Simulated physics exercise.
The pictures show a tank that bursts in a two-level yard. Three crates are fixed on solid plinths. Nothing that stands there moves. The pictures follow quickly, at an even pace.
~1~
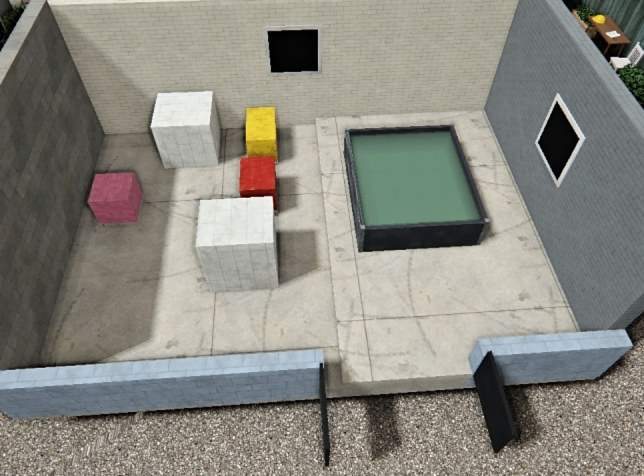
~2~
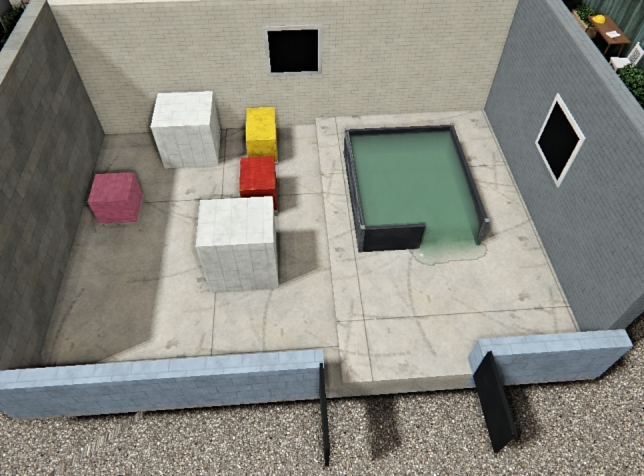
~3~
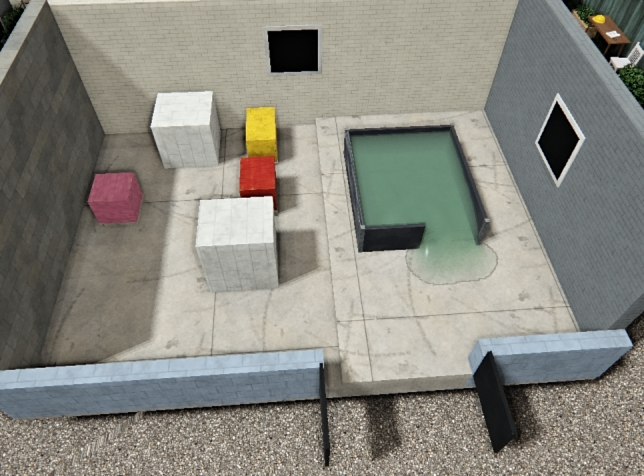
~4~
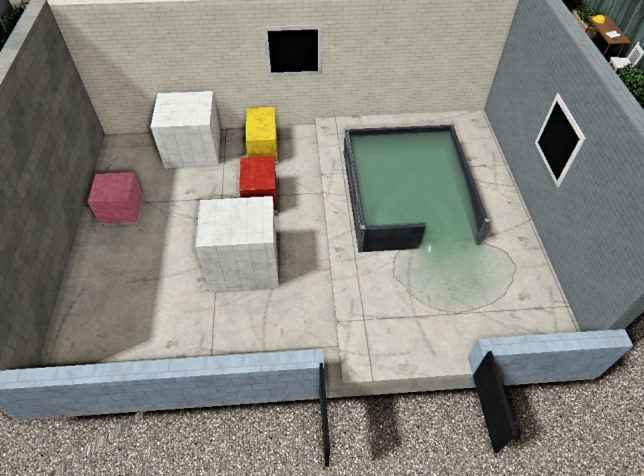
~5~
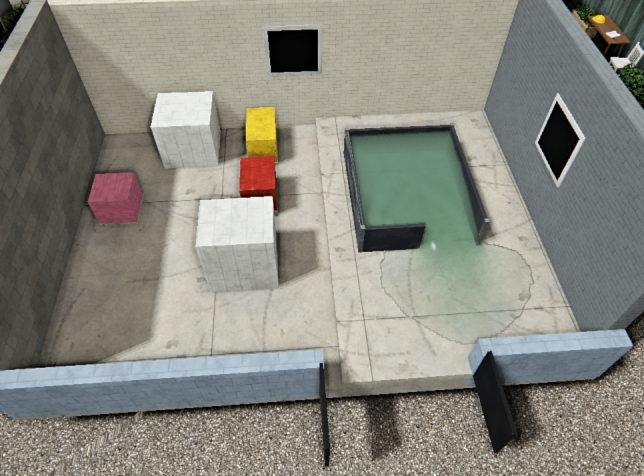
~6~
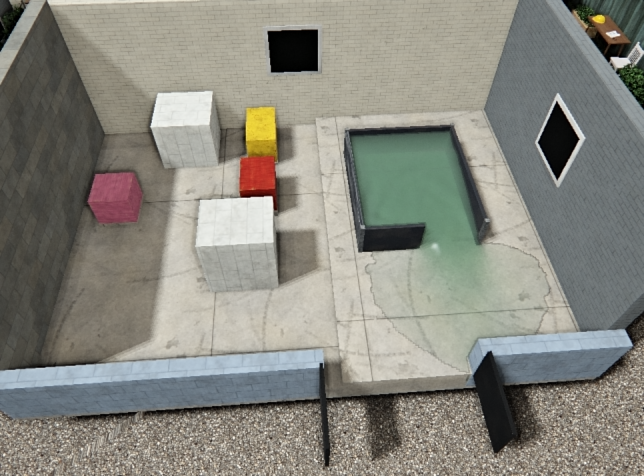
In a walled yard with pale, pink, yellow and red blocks on the left, a dark-sided tank of green water stands whole on the right. Part of its near side opens, and water pours through the gap, spreading across the paving in a widening, rounded sheet toward the low front wall.
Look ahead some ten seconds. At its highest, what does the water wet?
One by one: The pink crate keeps dry; the red crate keeps dry; the yellow crate is soaked.
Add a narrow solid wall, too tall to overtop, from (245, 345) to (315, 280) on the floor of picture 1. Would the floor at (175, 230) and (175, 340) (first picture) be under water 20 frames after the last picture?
In that order: Dry, not flooded.
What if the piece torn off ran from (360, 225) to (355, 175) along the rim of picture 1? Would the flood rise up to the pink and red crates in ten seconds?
One by one: The pink one gets wet, the red one is wetted.
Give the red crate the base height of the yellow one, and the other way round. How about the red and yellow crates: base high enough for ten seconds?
Then: The red crate is safe, the yellow crate is safe.
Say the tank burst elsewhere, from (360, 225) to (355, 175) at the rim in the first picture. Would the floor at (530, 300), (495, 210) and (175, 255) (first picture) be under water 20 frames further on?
As listed: Free of water, not flooded, covered.
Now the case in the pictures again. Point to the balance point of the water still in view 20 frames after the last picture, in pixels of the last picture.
At about (442, 237).
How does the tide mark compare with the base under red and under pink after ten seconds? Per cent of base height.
In turn 30 and 30 per cent.
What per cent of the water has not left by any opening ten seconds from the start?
About 66 per cent.
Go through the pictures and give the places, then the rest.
In the first picture, the tank at (411, 176) is whole and still.
In the second picture, water pours out at (449, 239) and has run to (418, 256).
In the third picture, water pours out at (449, 239) and has run to (427, 278).
In the fourth picture, water pours out at (449, 240) and has run to (451, 307).
In the fifth picture, water pours out at (449, 239) and has run to a hidden place.
In the sixth picture, the front is at a hidden place, out from the gap at (449, 239).
A moment on, water covers 15 % of the floor; the pink crate not reached, the red crate not reached, the yellow crate not reached.
Next, water covers 15 % of the floor; the pink crate not reached, the red crate not reached, the yellow crate not reached.
Then, water covers 25 % of the floor; the pink crate not reached, the red crate not reached, the yellow crate not reached.
Later, water covers 45 % of the floor; the pink crate not reached, the red crate not reached, the yellow crate not reached.
In the end, water covers 65 % of the floor; the pink crate stayed above the water, the red crate stayed above the water, the yellow crate was topped.
